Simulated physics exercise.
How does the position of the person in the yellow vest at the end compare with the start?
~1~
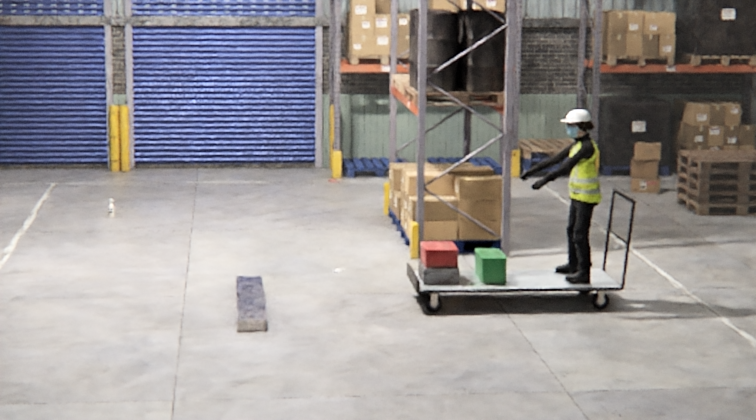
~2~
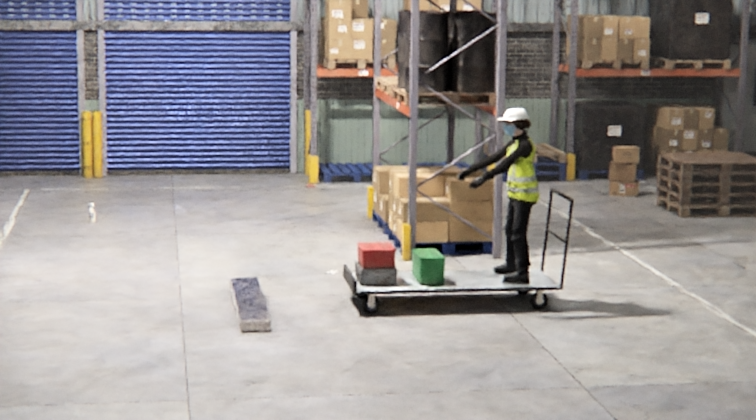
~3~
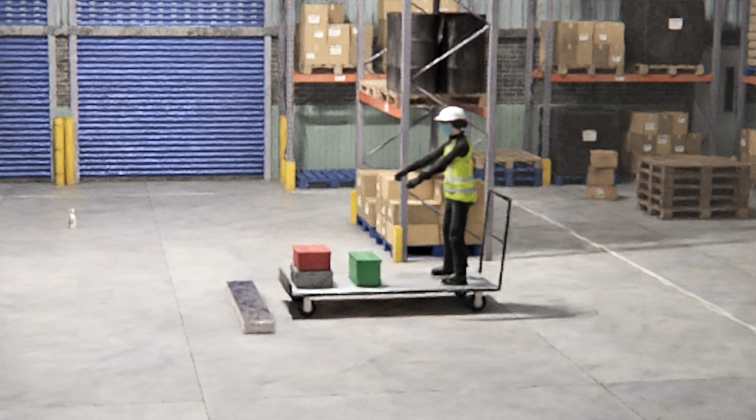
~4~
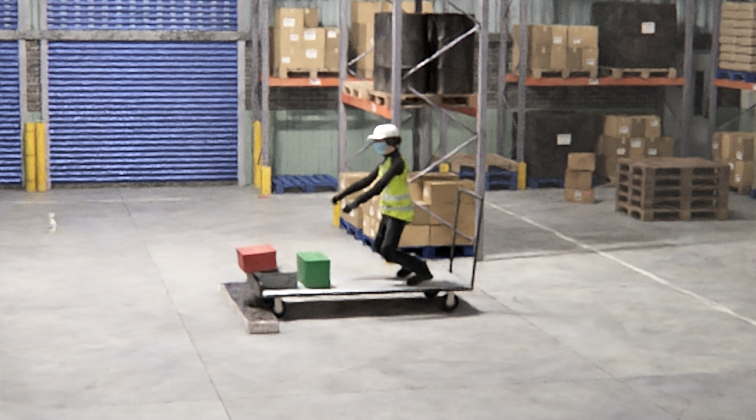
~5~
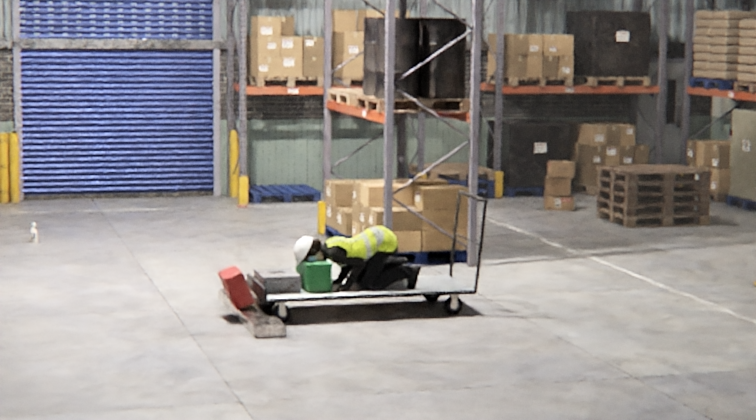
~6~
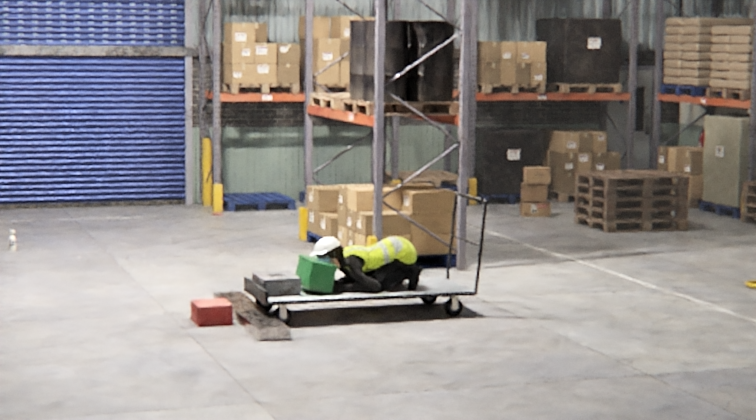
At the start the person stands upright on the trolley over to the right, arms stretched forward. By the end they are further left and lower, slumped face-down on the deck behind the green box.
